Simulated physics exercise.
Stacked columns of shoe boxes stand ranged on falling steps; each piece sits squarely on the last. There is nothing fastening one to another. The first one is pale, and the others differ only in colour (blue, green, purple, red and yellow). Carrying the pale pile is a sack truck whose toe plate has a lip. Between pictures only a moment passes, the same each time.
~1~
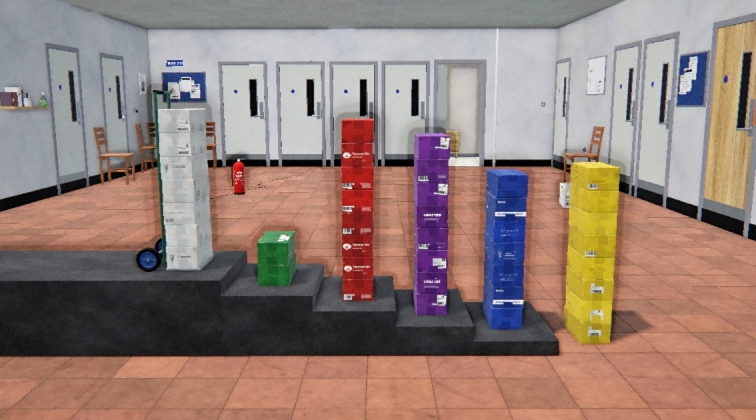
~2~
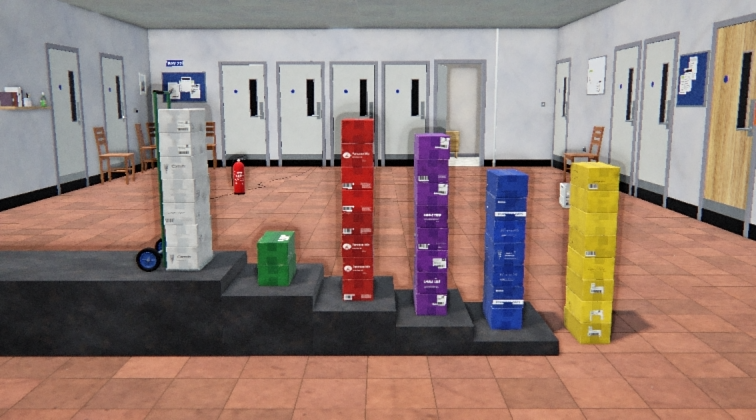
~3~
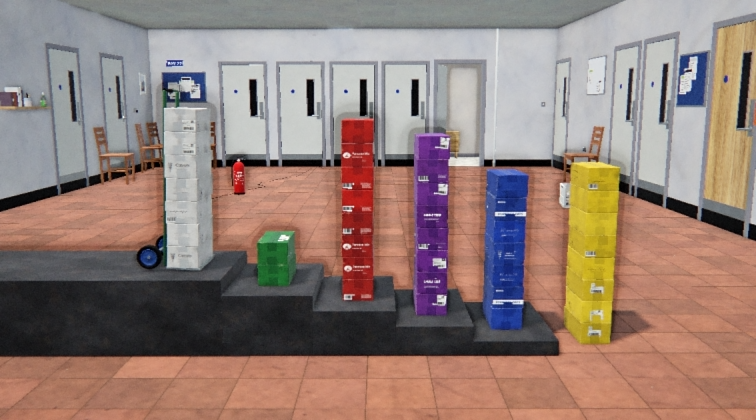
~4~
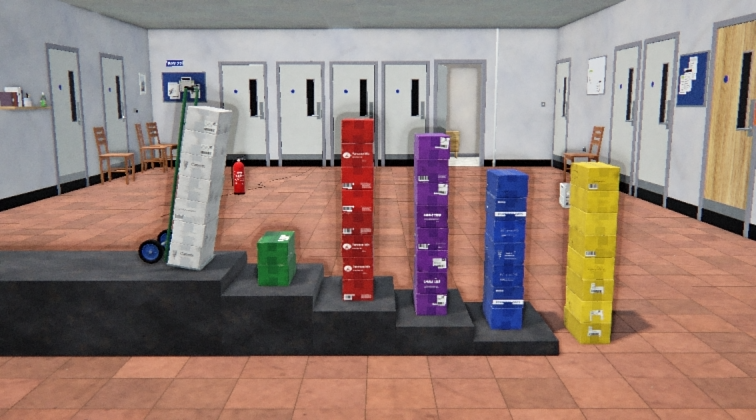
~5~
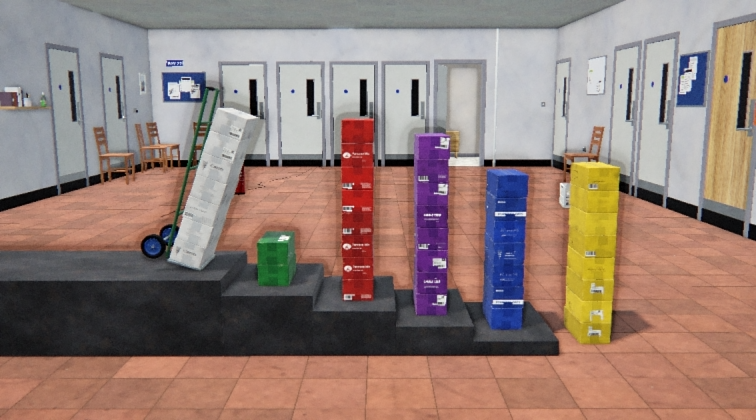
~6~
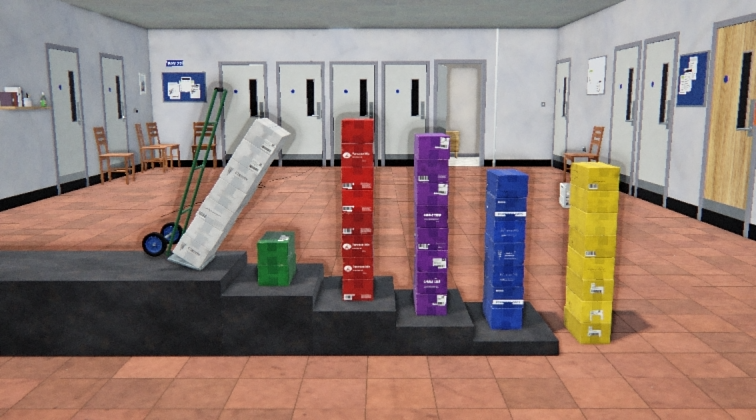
In this clip, a green hand truck beside a tall white stack of boxes on stepped platforms rocks to the right, and the white stack leans further and further right, while the green, red, purple, blue and yellow stacks stay still.
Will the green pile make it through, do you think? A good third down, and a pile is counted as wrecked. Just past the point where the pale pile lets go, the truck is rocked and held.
I reckon it stays standing.
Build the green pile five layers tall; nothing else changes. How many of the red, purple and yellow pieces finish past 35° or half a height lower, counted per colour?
The counts are red 7, purple 8 and yellow 7.
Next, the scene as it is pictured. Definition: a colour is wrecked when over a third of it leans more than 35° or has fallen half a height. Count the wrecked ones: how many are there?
Toll: 4.
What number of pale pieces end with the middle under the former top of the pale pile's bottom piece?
Pale pieces: 5.
Soon, 7 of the pale pile down; none of the 2 green boxes down (7 of 33 in all colours); top green box unmoved; top red box tipped well over, about its own height lower.
A while on, 7 of the pale pile down; none of the 2 green boxes down (21 of 33 in all colours); top green box unmoved; top blue box tipped well over, about its own height lower.
Finally, 7 of the pale pile down; none of the 2 green boxes down (28 of 33 in all colours); top green box unmoved; top blue box on its side. Seen by the last camera, middles, top green box near (278, 247).
